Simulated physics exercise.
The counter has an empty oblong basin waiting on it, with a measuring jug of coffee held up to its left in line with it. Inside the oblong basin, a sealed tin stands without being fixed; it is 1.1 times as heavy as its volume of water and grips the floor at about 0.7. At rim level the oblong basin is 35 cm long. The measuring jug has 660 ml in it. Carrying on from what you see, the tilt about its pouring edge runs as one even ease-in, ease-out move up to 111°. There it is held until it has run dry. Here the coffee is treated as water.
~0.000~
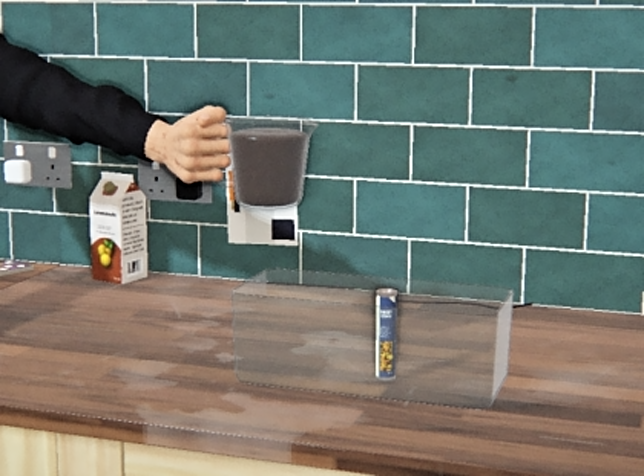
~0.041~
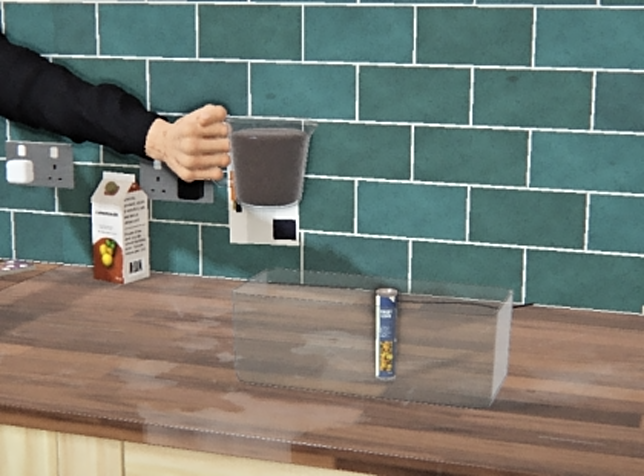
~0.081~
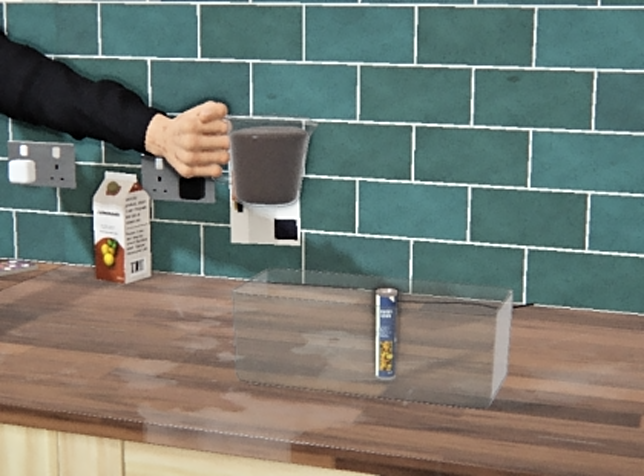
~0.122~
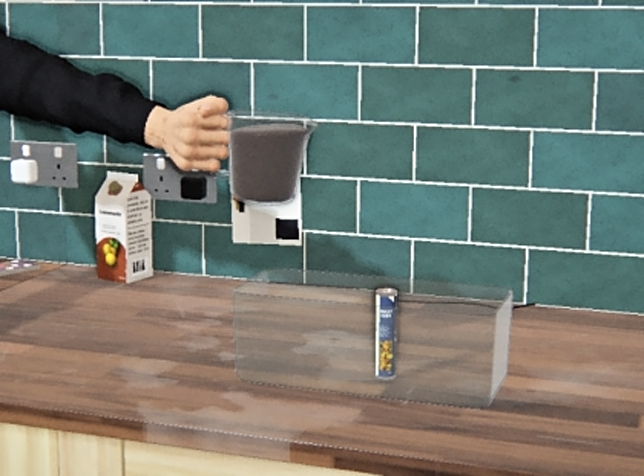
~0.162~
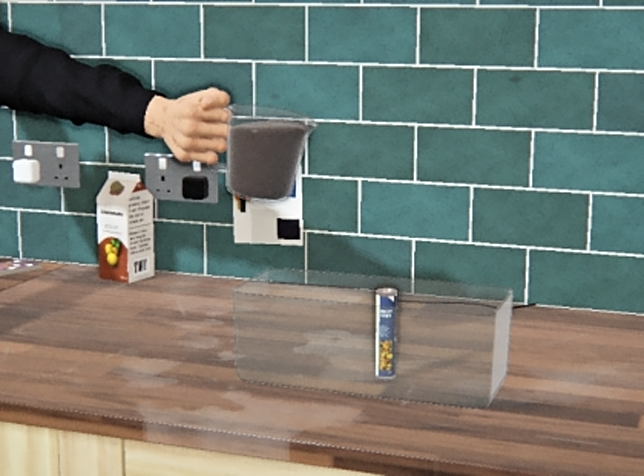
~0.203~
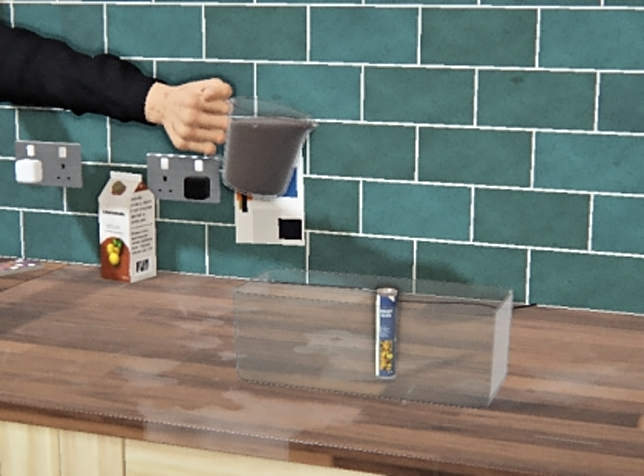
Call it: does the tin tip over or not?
It does not.
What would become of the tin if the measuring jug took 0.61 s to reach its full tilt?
So the tin will hold steady.
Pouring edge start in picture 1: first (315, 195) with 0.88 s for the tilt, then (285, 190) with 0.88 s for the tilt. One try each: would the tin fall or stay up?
Try 1: Tipped over; try 2: Tipped over.
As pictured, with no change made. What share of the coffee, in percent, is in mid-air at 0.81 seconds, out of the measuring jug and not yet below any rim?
About 46 per cent.
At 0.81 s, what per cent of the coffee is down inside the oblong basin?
About 42 %.
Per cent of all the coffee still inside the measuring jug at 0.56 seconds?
Roughly 72 per cent.
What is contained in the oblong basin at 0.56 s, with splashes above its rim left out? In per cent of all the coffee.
Roughly 1 percent of it.
Then, 0.56 s in, the tilt is 78° and 73 per cent is still to pour; the tin stands where it began.
Then, 0.81 s in, the tilt is 110° and 12 per cent is still to pour; the tin stands where it began.
Then, 1.09 s in, the tilt is 111° and 0 per cent is still to pour; the tin stands where it began.
Then, 1.38 s in, the tilt is 111° and 0 per cent is still to pour; the tin stands where it began.
Finally, the tin stands where it began.
